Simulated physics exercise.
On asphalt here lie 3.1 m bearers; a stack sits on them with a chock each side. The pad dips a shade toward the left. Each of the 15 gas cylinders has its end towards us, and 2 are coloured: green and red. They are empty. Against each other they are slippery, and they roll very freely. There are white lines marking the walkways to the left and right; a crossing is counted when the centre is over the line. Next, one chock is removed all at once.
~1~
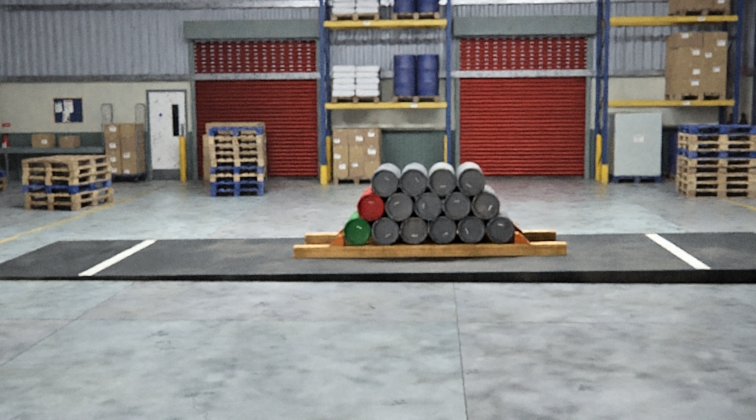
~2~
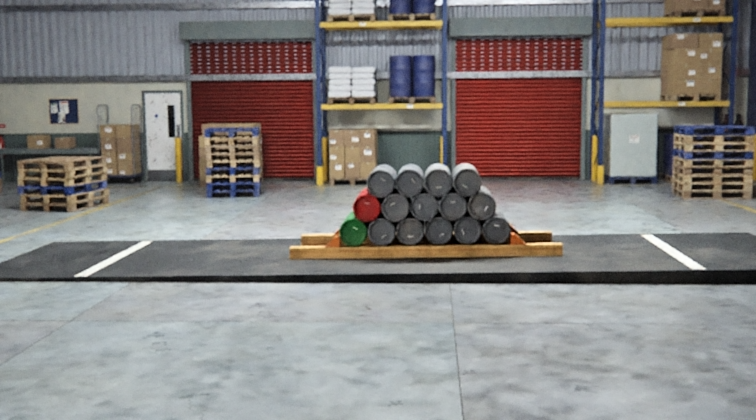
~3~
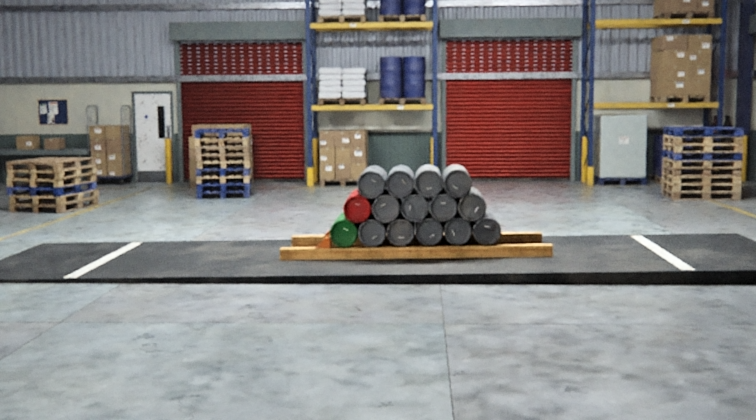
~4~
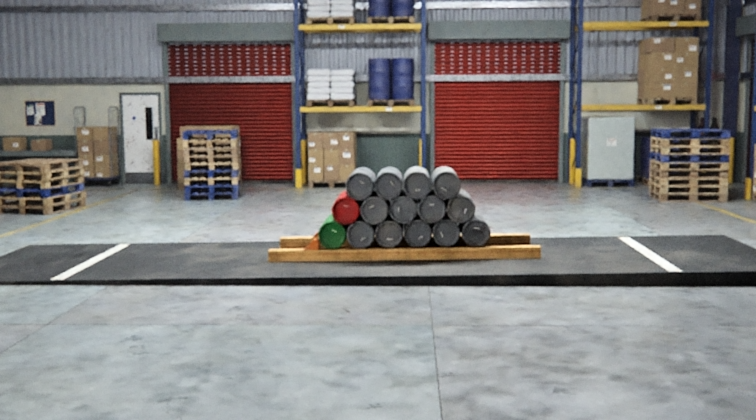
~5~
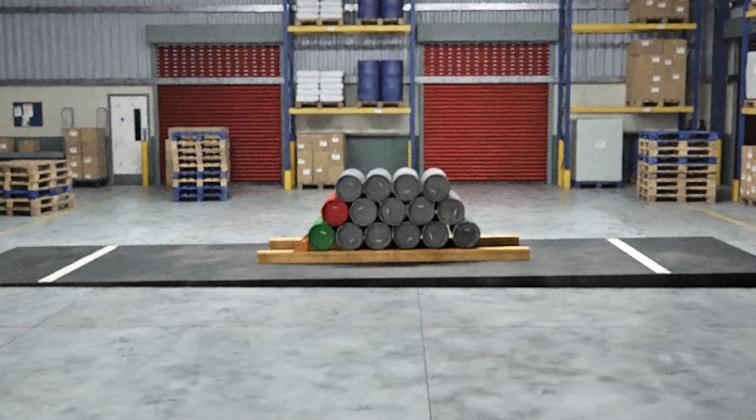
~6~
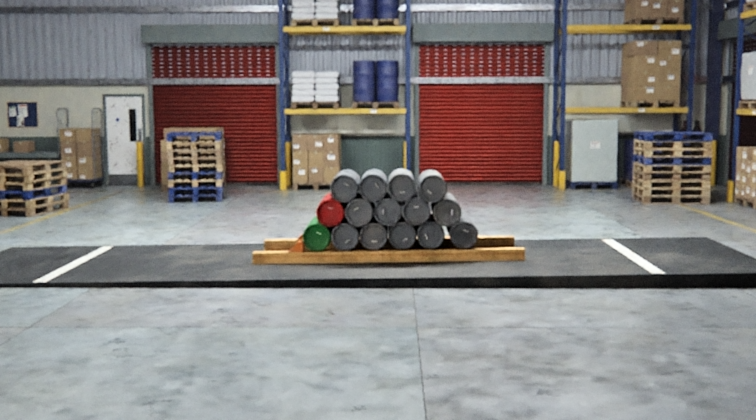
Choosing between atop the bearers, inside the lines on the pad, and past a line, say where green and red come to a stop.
They stop as follows: Green - atop the bearers; red - atop the bearers.
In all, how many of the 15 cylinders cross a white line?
The answer is 1.
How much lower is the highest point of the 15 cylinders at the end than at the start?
25 cm.
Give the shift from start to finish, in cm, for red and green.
Estimates - red near 0, green near 0.
Then, 3.1 s past the sixth picture, green is on the bearers, 75 cm from the bearers' left end; red is up on others, 90 cm from the bearers' left end; 0 of 15 have crossed.
Finally (7.5 s after the last picture), green is on the bearers, 75 cm from the bearers' left end; red is up on others, 90 cm from the bearers' left end; 1 of 15 has crossed.
